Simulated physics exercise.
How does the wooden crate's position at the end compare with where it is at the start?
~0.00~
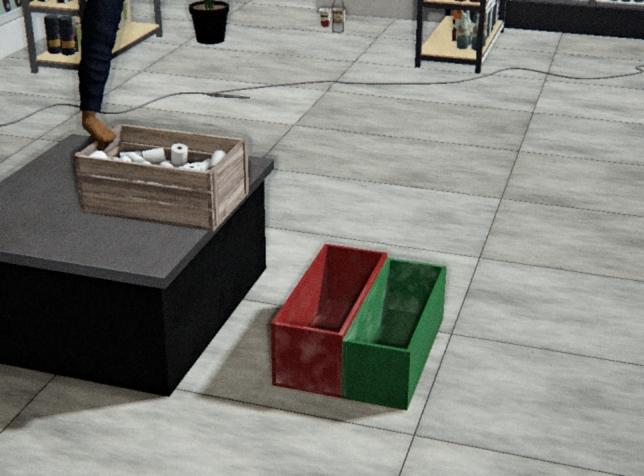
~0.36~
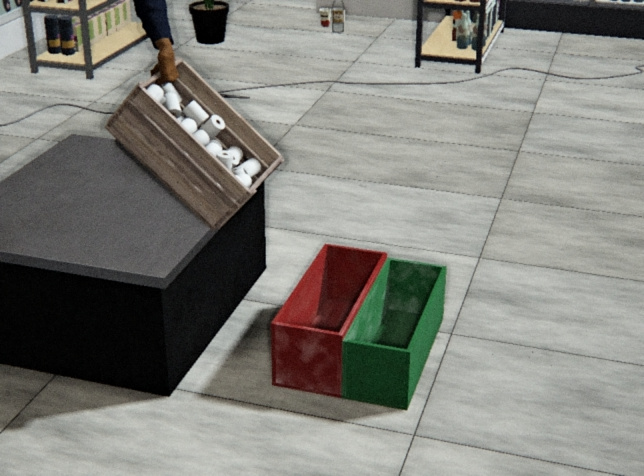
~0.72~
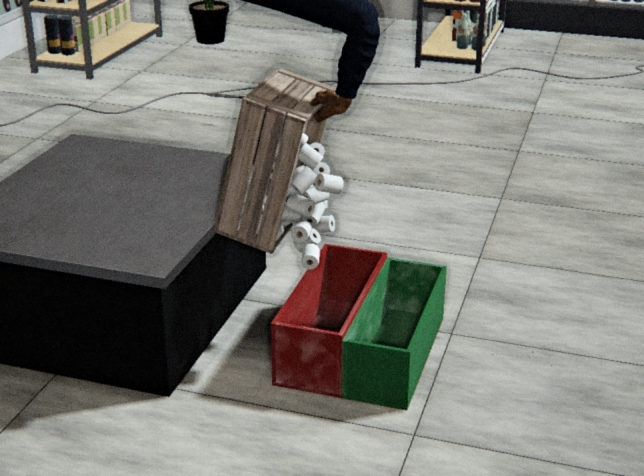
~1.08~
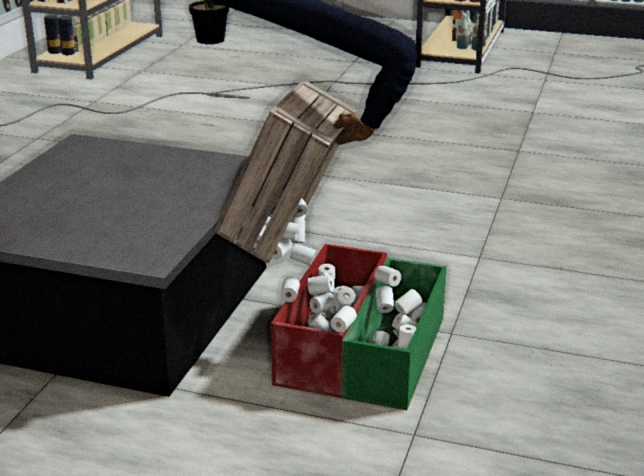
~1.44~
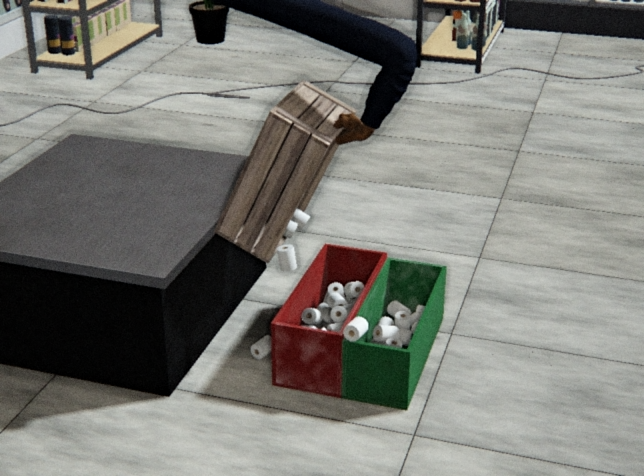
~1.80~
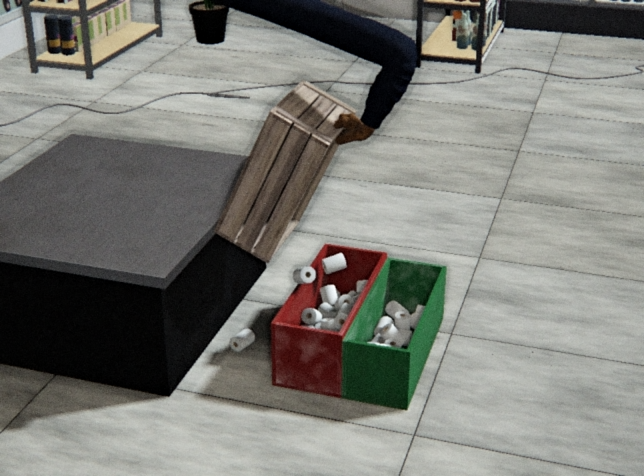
At the start the crate sits upright on top of the bench, near its back. By the end it is farther to the right, held steeply tipped over at the bench's right edge.
